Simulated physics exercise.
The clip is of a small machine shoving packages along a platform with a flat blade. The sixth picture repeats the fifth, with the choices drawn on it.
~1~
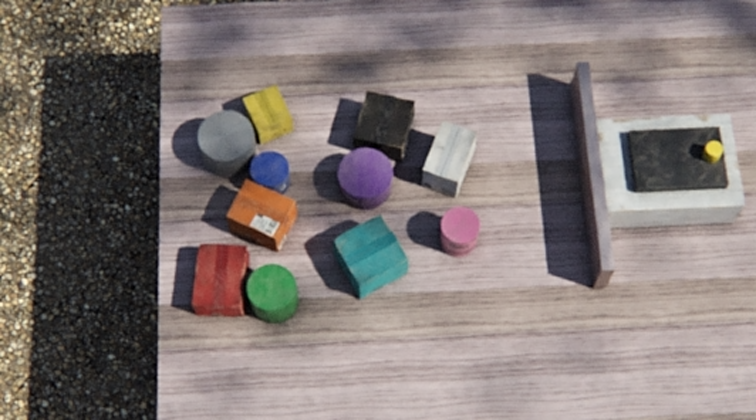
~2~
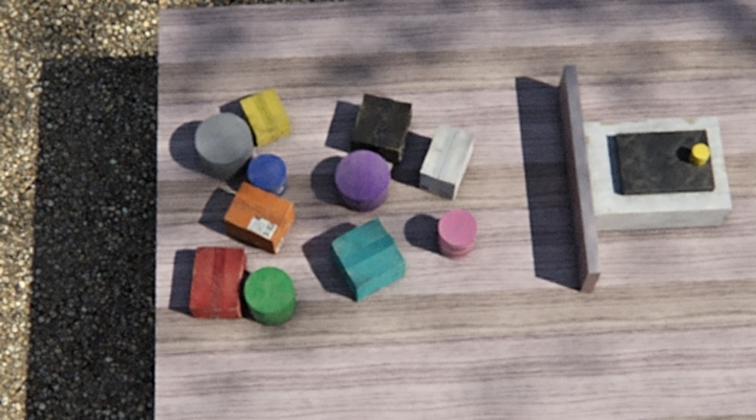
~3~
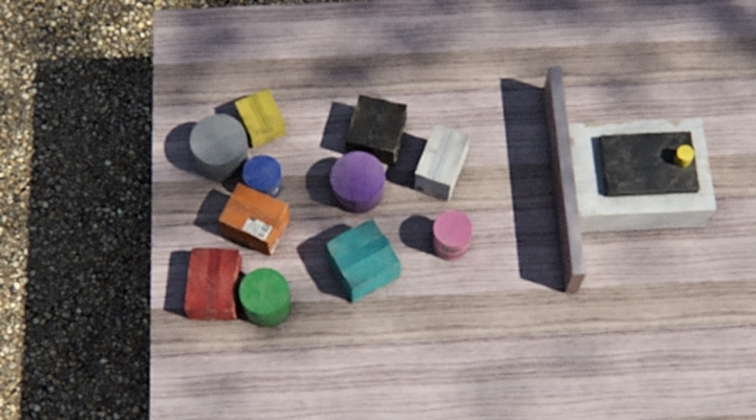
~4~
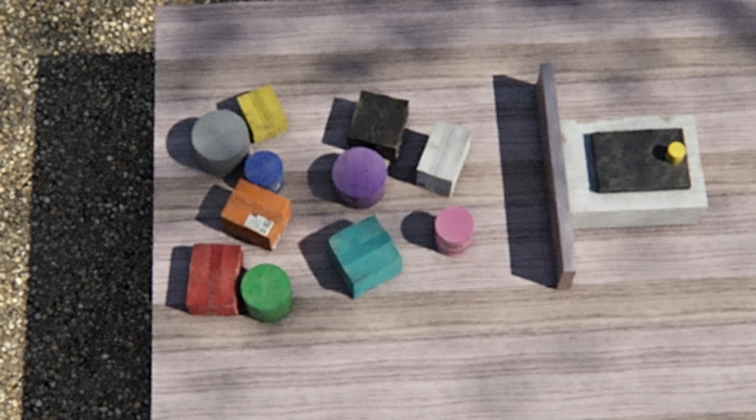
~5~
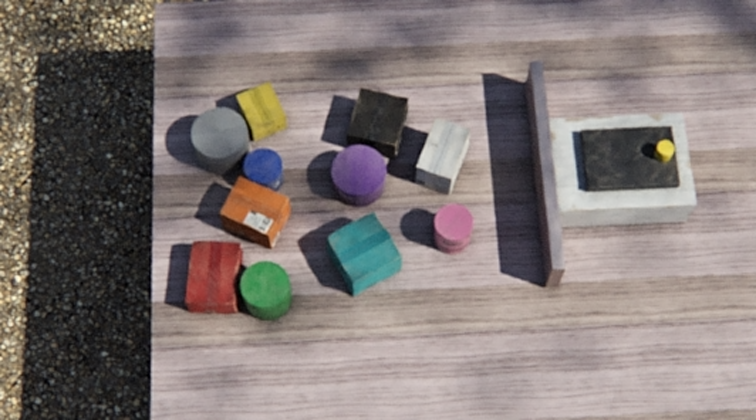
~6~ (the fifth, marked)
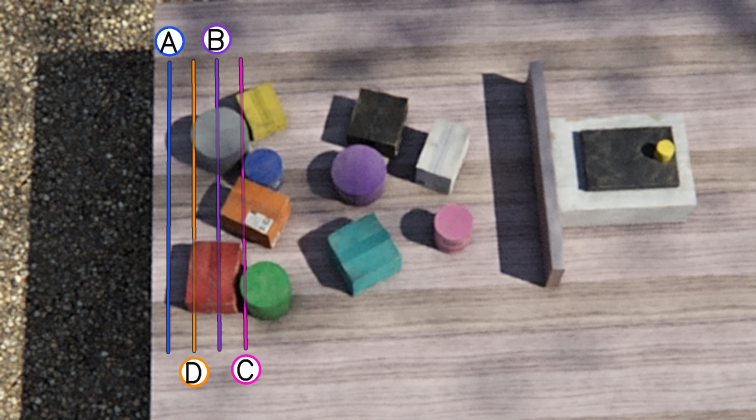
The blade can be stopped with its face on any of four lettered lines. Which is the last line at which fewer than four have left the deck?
As far as mark C.
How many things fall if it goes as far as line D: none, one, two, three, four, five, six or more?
Six or more.
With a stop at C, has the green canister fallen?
No.
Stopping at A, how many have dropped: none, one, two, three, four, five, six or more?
In all, six or more.
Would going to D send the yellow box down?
Yes.
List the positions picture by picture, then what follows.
Orange parcel (262, 216); black box (385, 126); green canister (273, 294), in the first frame.
Robot (658, 162); red parcel (219, 283), in the second frame.
Robot (642, 163); yellow box (261, 118), in the third frame.
Robot (633, 160); purple pail (360, 179), in the fourth frame.
Robot (623, 158); turquoise parcel (364, 254); pink pail (453, 230); orange parcel (256, 213), in the fifth frame.
On the marked copy, A at (169, 201); B at (218, 199); C at (243, 198); D at (194, 200).
Taking C. A third of the way, robot (515, 163); black box (368, 122); pink pail (415, 232).
Two thirds of the way, robot (406, 168); grey canister (195, 126); blue pail (214, 166).
When it is over, robot (321, 172); grey canister over the edge; blue pail over the edge; two fallen.
As for the rest, A drops ten; B drops six; D drops six.
